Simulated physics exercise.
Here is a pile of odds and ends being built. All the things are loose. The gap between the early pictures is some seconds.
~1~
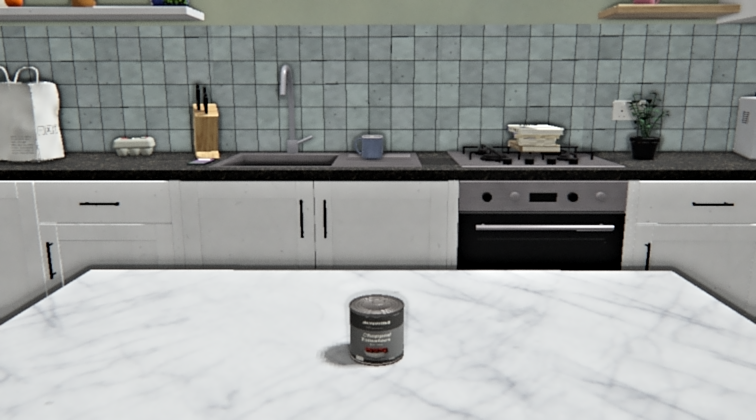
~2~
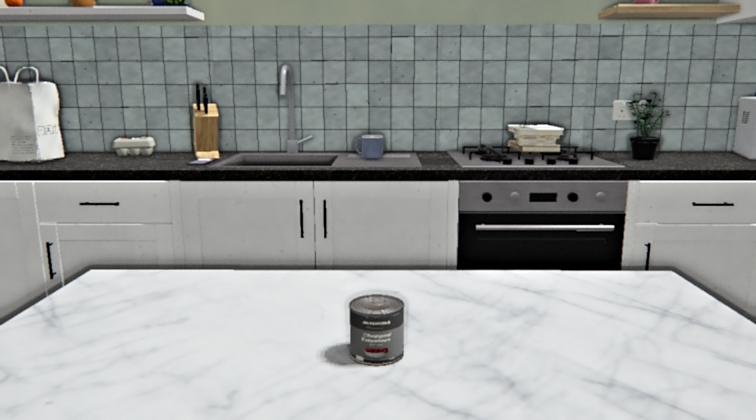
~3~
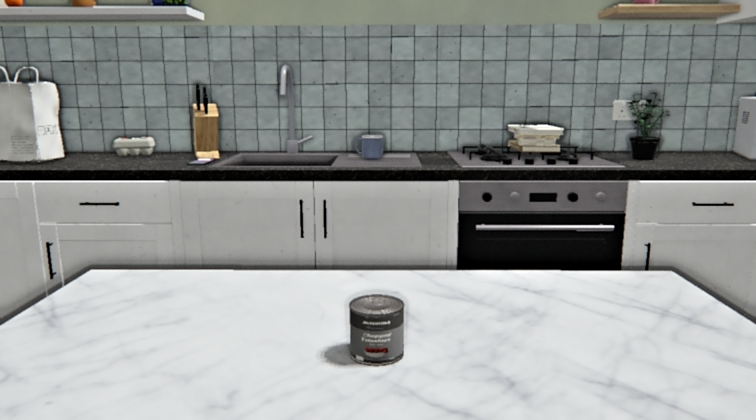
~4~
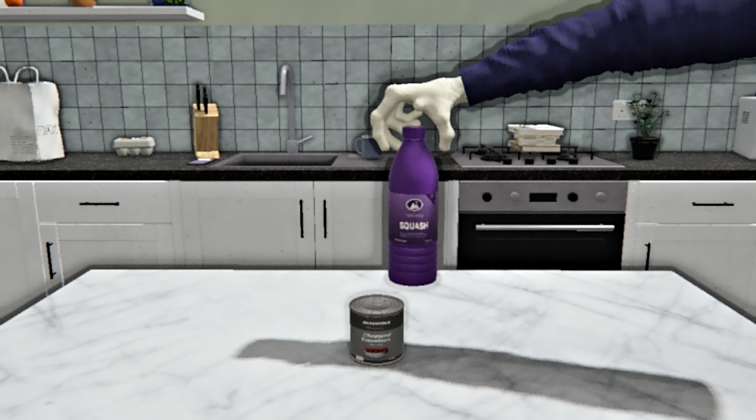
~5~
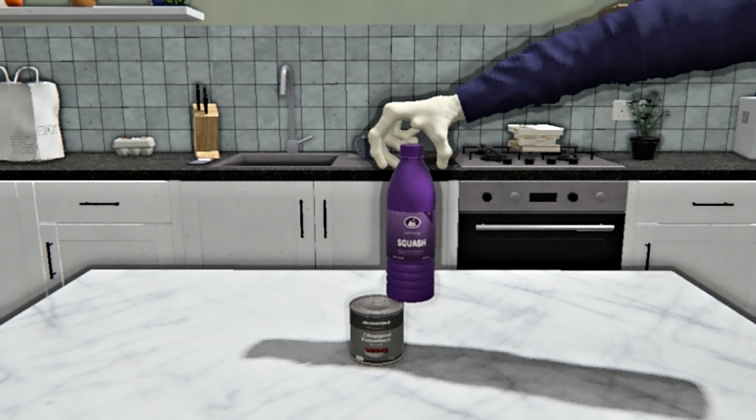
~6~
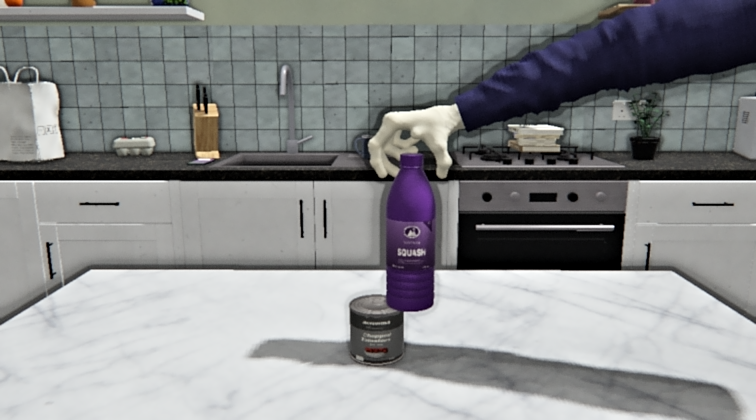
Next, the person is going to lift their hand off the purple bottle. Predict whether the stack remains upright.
My guess is the pile will not stay put.
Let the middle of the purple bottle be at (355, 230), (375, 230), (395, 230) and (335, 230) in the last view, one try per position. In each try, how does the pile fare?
On the first try the pile remains standing, on the second it remains standing, on the third it remains standing and on the fourth it topples.
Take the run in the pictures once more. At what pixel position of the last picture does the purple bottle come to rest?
In the final view it sits at roughly (512, 335).
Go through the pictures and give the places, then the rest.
In the first picture, the last thing is not in view yet; grey pot (377, 329).
In the second picture, the last thing is not in view yet; grey pot (377, 329).
In the third picture, the last thing is not in view yet; grey pot (377, 329).
The fourth picture shows on its way; purple bottle (414, 205); grey pot (377, 329).
The fifth picture shows on its way; purple bottle (411, 222); grey pot (377, 329).
The sixth picture shows in place under the hand; purple bottle (411, 231); grey pot (377, 329).
Then, 0.40 s on from there, purple bottle turned 28° from how it was put near (446, 242).
Then, 0.50 s on from there, purple bottle now fallen.
Then, 0.60 s on from there, things are still on the move.
Then, 1.40 s on from there, nothing new.
In the end, fallen, purple bottle; grey pot unmoved. At the end, from the last picture's camera, purple bottle near (512, 335). The pile comes apart.
